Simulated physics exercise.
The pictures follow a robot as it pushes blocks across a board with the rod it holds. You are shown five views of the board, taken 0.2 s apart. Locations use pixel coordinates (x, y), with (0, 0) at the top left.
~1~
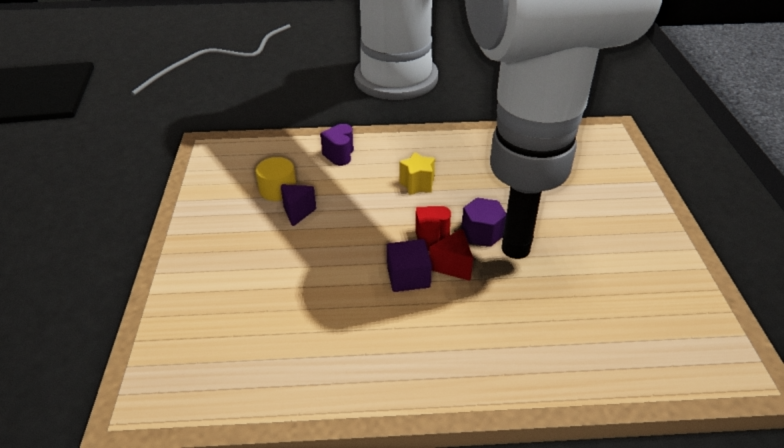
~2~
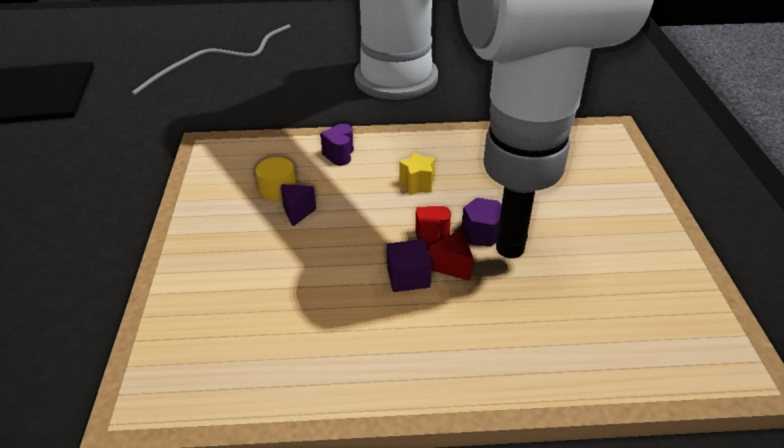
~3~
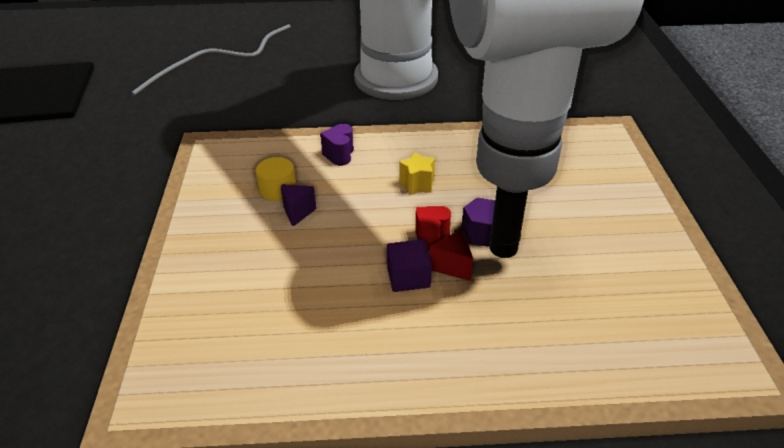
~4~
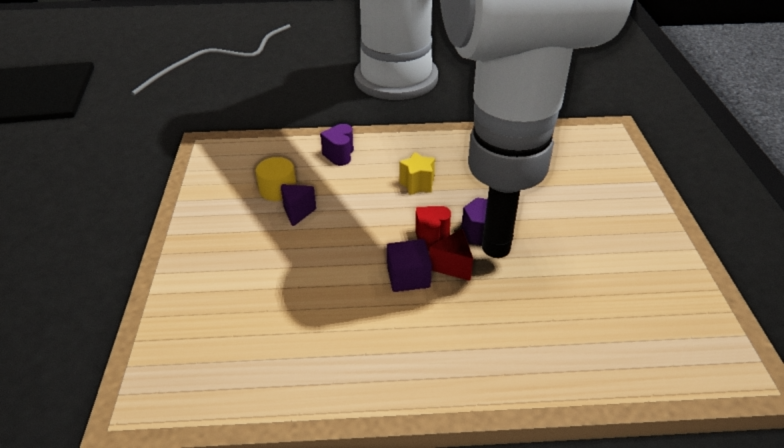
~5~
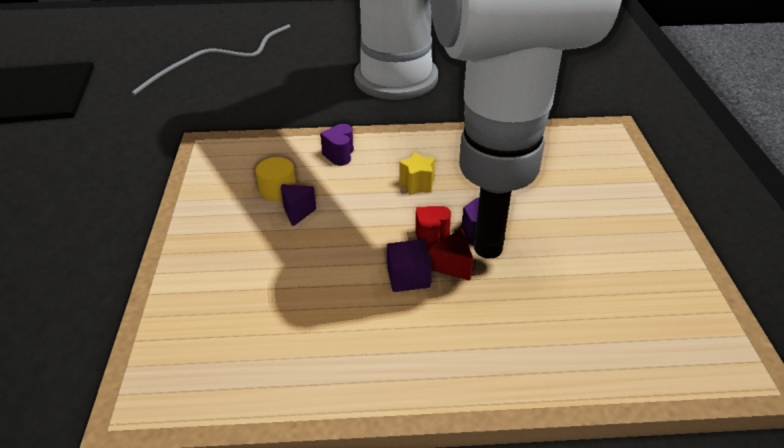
A robot arm with a black rod moving slowly left toward red and purple blocks on a wooden board, the blocks staying still.
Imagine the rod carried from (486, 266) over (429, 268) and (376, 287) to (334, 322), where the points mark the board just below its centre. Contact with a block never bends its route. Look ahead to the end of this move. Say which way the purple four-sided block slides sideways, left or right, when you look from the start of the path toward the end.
So, looking from the first point of the path to the last, the purple four-sided block moves rightwards.
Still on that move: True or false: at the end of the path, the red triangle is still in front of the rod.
The statement is false.
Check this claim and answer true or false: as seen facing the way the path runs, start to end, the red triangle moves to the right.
True.
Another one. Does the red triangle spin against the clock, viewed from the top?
No, that is not what happens.
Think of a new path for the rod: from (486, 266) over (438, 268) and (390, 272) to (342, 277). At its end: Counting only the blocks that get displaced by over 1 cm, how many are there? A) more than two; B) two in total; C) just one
B - two in total.
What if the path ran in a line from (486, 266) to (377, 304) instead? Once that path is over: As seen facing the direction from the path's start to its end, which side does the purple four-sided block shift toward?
Off to the right side.
The first path, step by step. One third of the way, rod at (428, 253); purple four-sided block at (374, 256), turned 40° anticlockwise; red triangle at (401, 241), turned 20° clockwise.
Two thirds of the way, rod at (375, 272); purple four-sided block at (328, 265), turned 25° anticlockwise; red triangle at (355, 248), turned 35° clockwise.
At the end, rod at (332, 306); purple four-sided block at (311, 270), turned 20° clockwise; red heart-shaped block still; red triangle at (352, 248), turned 45° clockwise.
